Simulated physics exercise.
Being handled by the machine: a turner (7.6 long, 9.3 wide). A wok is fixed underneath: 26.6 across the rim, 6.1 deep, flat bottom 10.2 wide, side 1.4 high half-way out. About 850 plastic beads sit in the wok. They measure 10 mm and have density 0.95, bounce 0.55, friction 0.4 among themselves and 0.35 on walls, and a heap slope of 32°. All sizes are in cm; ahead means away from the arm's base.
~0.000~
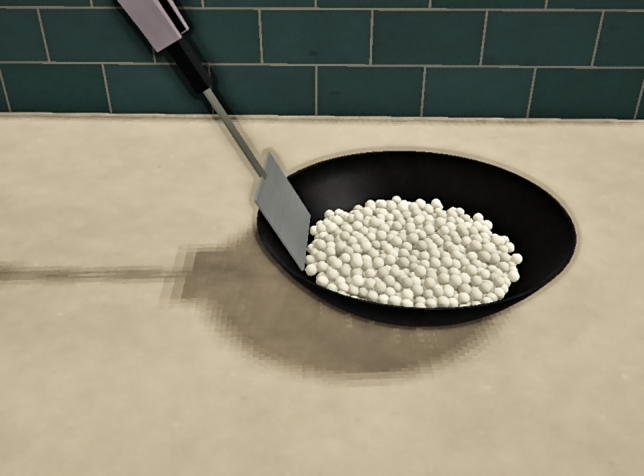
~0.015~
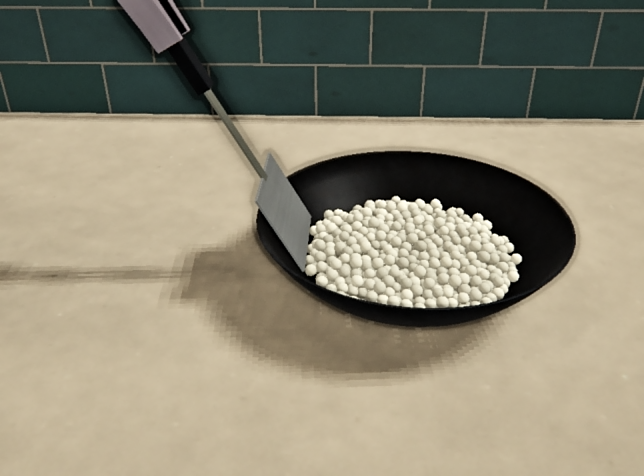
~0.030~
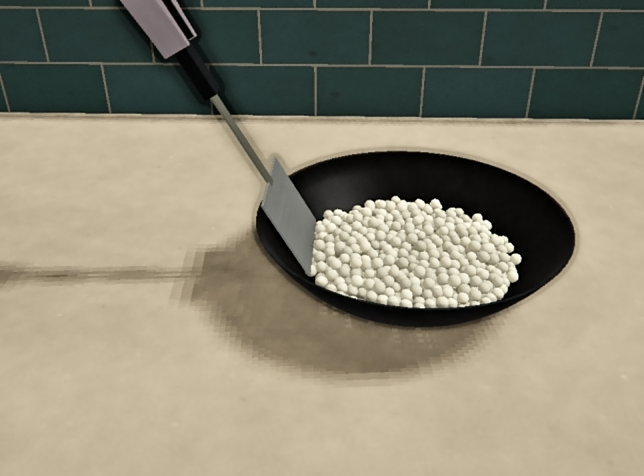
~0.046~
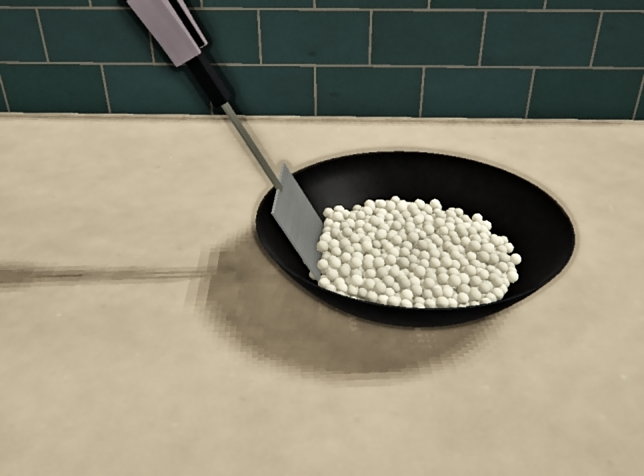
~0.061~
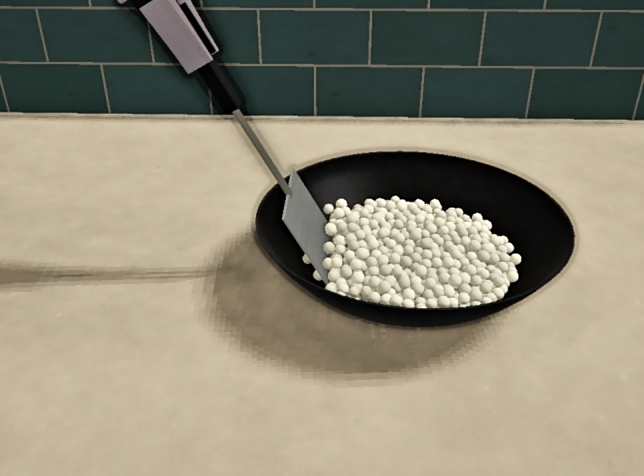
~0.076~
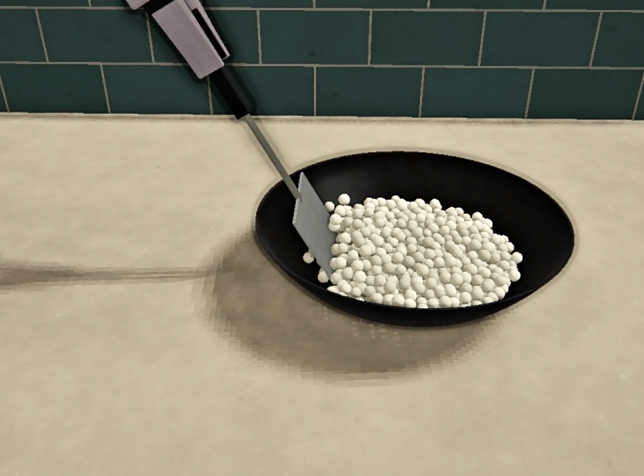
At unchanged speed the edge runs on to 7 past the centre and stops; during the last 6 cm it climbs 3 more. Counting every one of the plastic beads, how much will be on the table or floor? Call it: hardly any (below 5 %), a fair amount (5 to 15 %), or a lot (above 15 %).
A fair amount.
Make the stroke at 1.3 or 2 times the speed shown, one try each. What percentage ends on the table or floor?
Some 20 and 35 per cent.
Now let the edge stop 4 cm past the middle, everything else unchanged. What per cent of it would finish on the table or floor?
In that case about 0 percent ends on the table or floor.
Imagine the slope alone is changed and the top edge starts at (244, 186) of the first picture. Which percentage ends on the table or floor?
Some 5 per cent.
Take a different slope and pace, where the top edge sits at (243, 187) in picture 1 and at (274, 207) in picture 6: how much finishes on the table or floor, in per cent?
5 per cent.
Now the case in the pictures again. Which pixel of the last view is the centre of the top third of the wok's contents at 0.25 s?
The middle lies somewhere about (495, 225).
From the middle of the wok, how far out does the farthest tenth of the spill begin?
It comes out at close to 35 centimetres.
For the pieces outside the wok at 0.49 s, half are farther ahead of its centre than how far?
16 cm.
After 0.16 s, sloping 61°, highest piece 6 above the table; 853 in the wok.
After 0.25 s, sloping 61°, highest piece 7 above the table; 853 in the wok.
After 0.49 s, sloping 61°, highest piece 8 above the table; 779 in the wok, 60 on the table or floor, 14 on the blade or in flight.
After 1.54 s, sloping 61°, highest piece 7 above the table; 778 in the wok, 75 on the table or floor.
In the end, 778 in the wok, 75 on the table or floor. That is 9 % on the table or floor.
